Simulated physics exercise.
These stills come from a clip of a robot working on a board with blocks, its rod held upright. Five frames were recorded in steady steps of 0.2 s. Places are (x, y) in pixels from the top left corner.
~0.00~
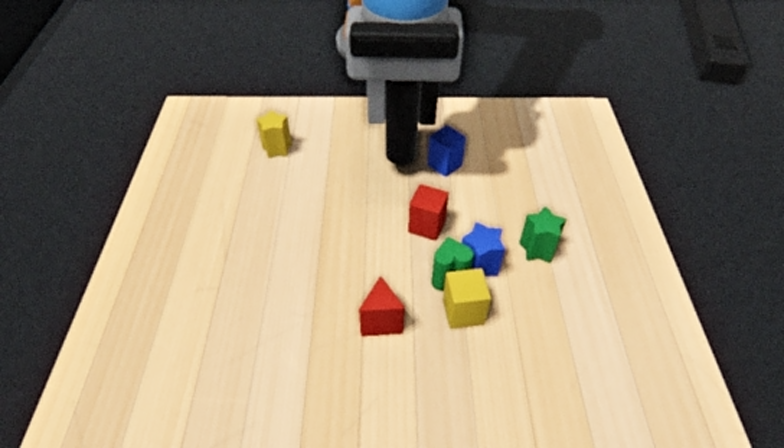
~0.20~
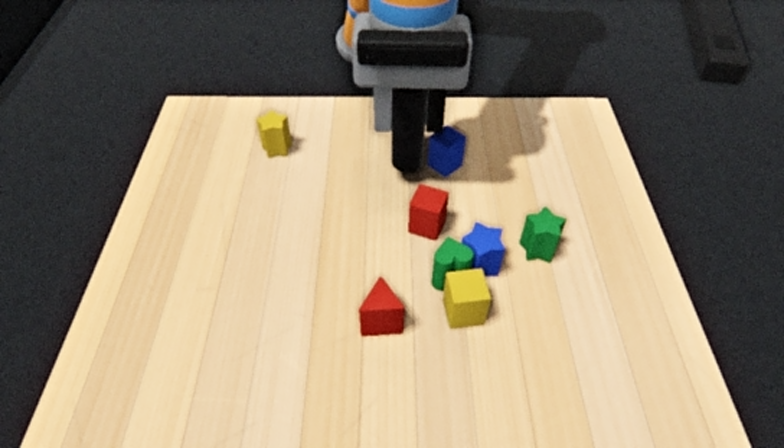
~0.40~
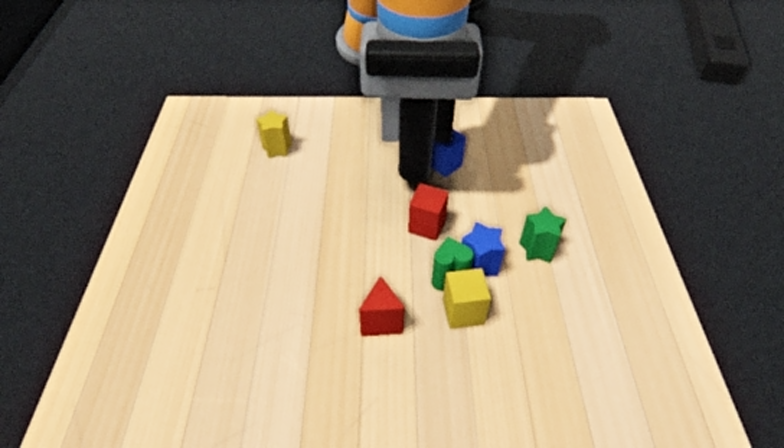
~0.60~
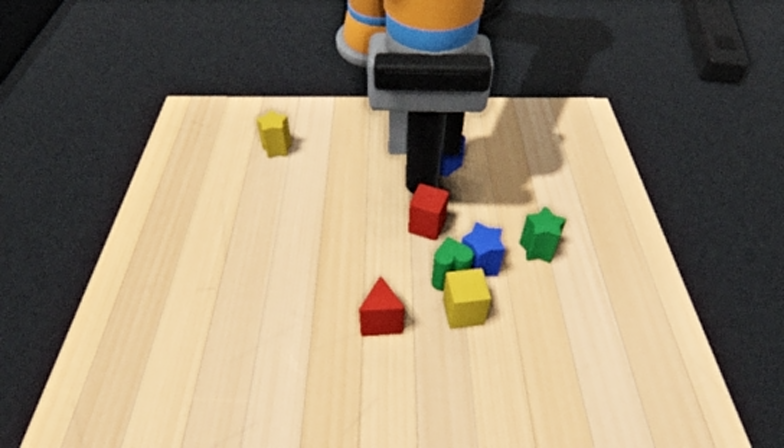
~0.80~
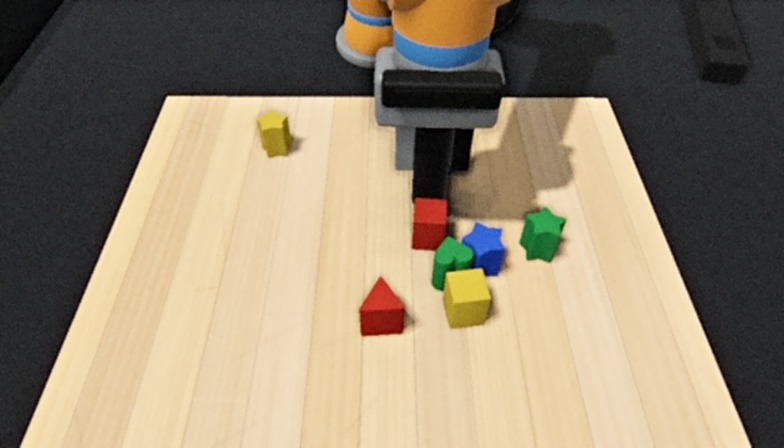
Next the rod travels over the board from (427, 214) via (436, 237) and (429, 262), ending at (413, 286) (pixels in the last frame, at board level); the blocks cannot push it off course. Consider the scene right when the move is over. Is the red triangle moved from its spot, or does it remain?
Well, the red triangle shifts from its place.
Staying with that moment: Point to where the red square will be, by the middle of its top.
Top centre: (403, 287).
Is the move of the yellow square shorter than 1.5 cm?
My answer is yes.
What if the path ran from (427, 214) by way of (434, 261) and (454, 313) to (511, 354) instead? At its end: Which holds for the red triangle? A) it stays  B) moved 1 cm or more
Answer: A.
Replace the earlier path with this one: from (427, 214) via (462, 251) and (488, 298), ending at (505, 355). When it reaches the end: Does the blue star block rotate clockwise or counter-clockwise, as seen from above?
Bird's-eye view: Counterclockwise.
What follows on the original path. Halfway along, rod at (436, 236); red square at (427, 248), turned 25° clockwise; green heart block at (458, 260).
At the end, rod at (414, 272); red triangle at (372, 307); red square at (403, 287), turned 15° clockwise; green heart block at (458, 260); yellow square unmoved; blue star block unmoved.
